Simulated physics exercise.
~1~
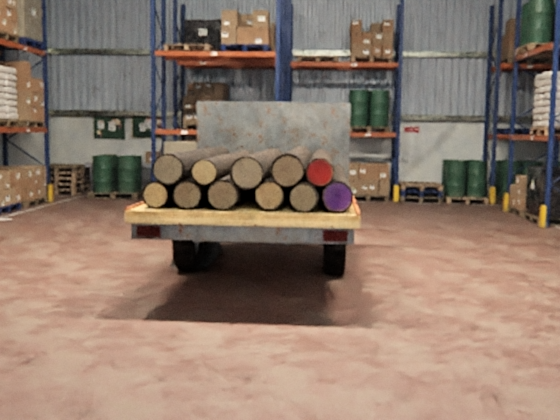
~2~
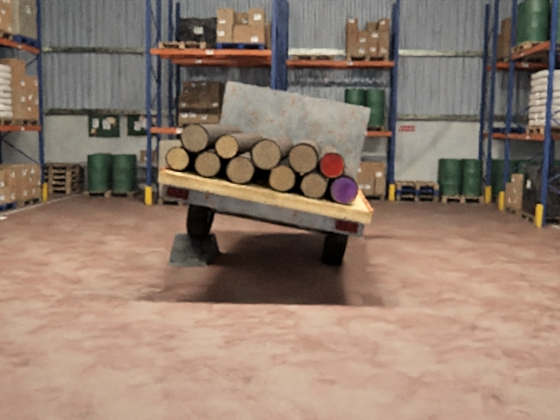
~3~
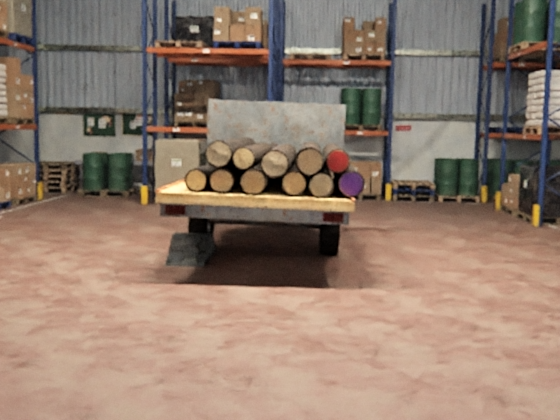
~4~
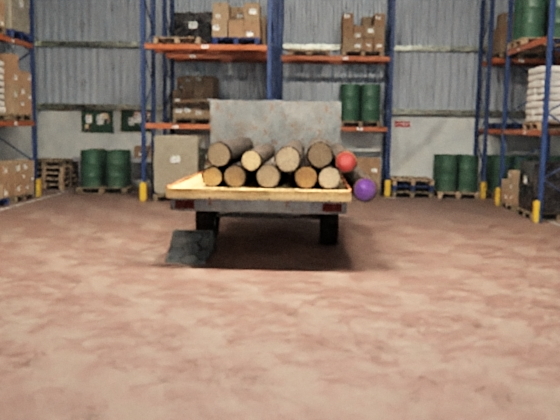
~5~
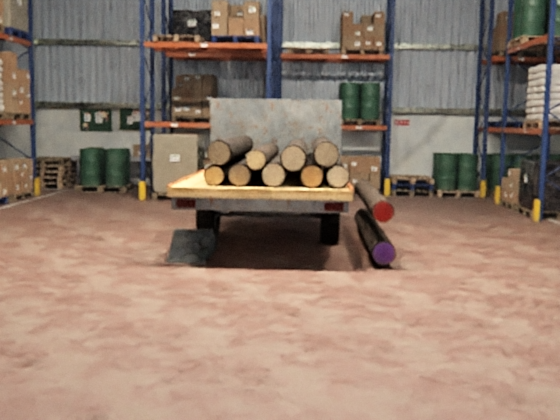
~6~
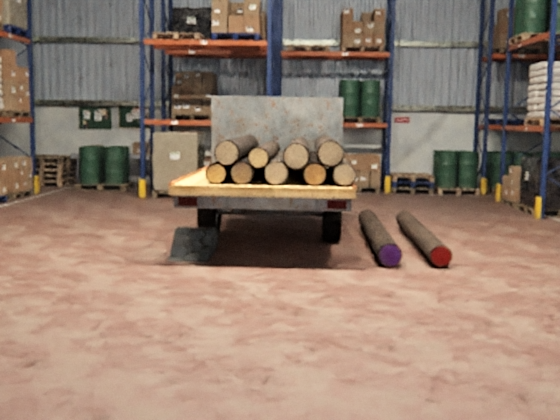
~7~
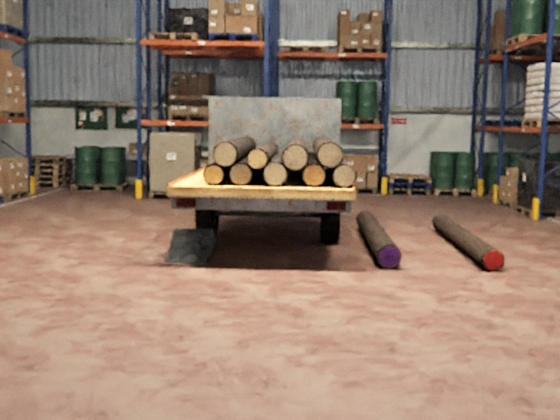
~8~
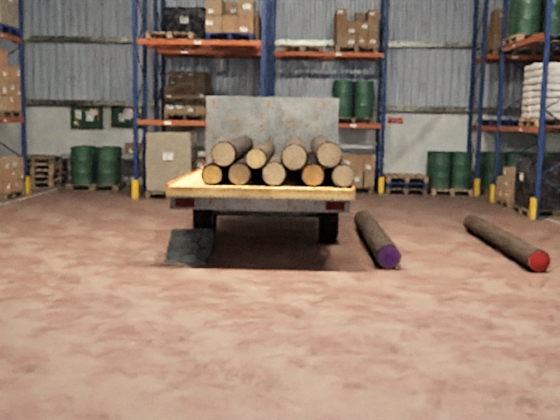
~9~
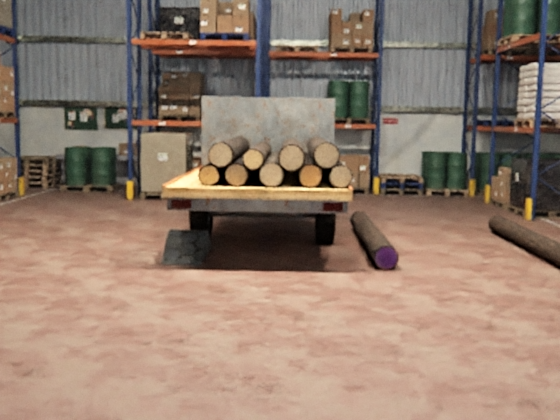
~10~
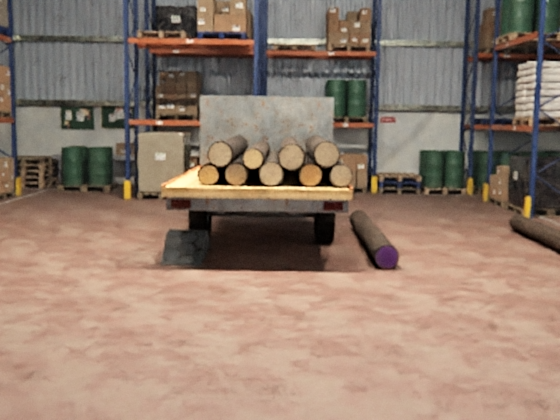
A farm trailer stacked with timber poles tilted sharply to the right as its left wheel rode over a hump, and the purple pole then the red one dropped off the right side, the purple settling nearby while the red rolled away out of view.
